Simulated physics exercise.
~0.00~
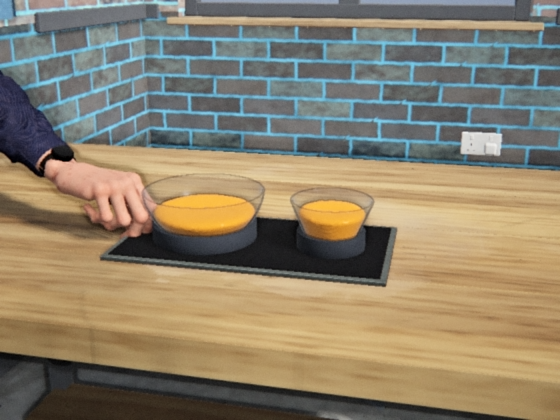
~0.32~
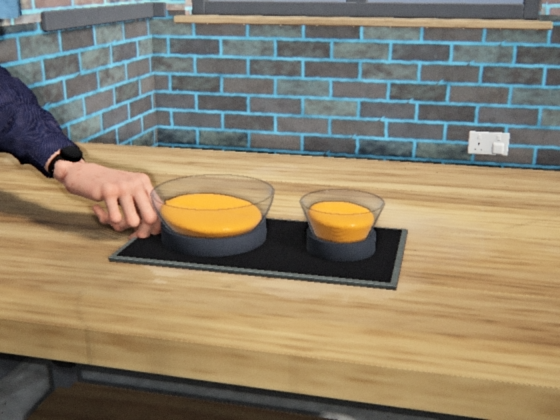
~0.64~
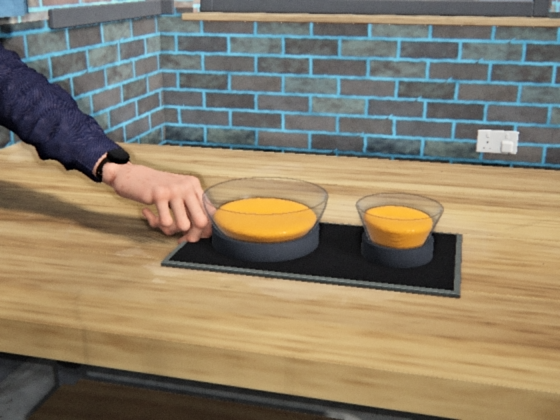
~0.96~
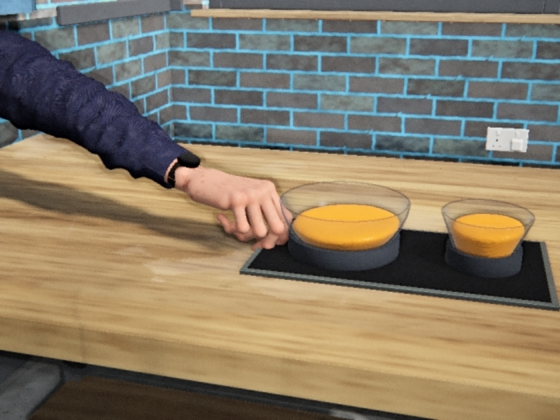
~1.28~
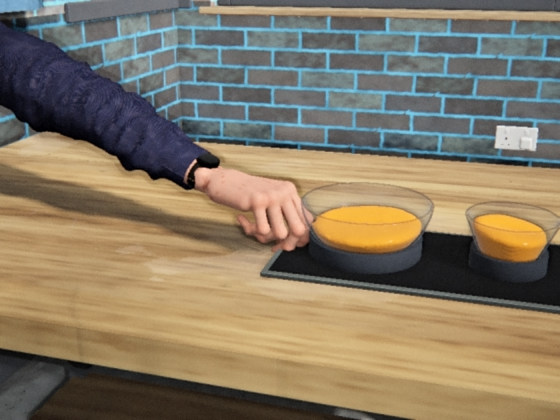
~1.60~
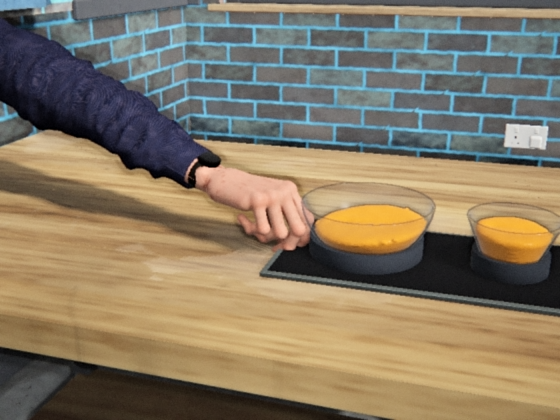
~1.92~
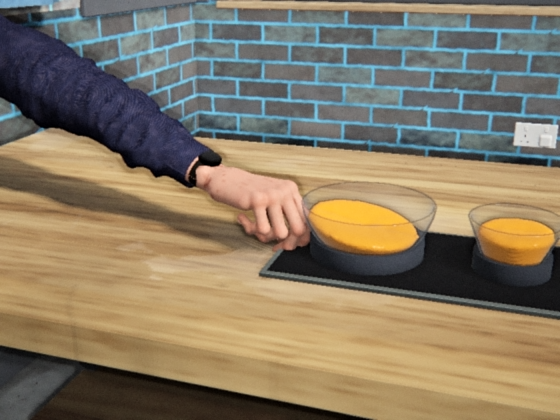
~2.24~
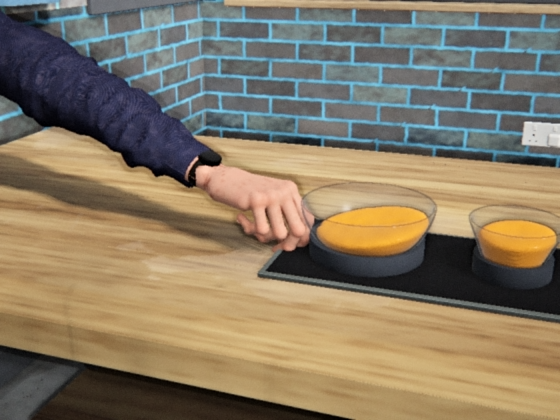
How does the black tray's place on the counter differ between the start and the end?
At the start the whole tray lies around the middle of the view, a little to the left. By the end it rests farther to the right, with its right end cut off by the edge of the view.
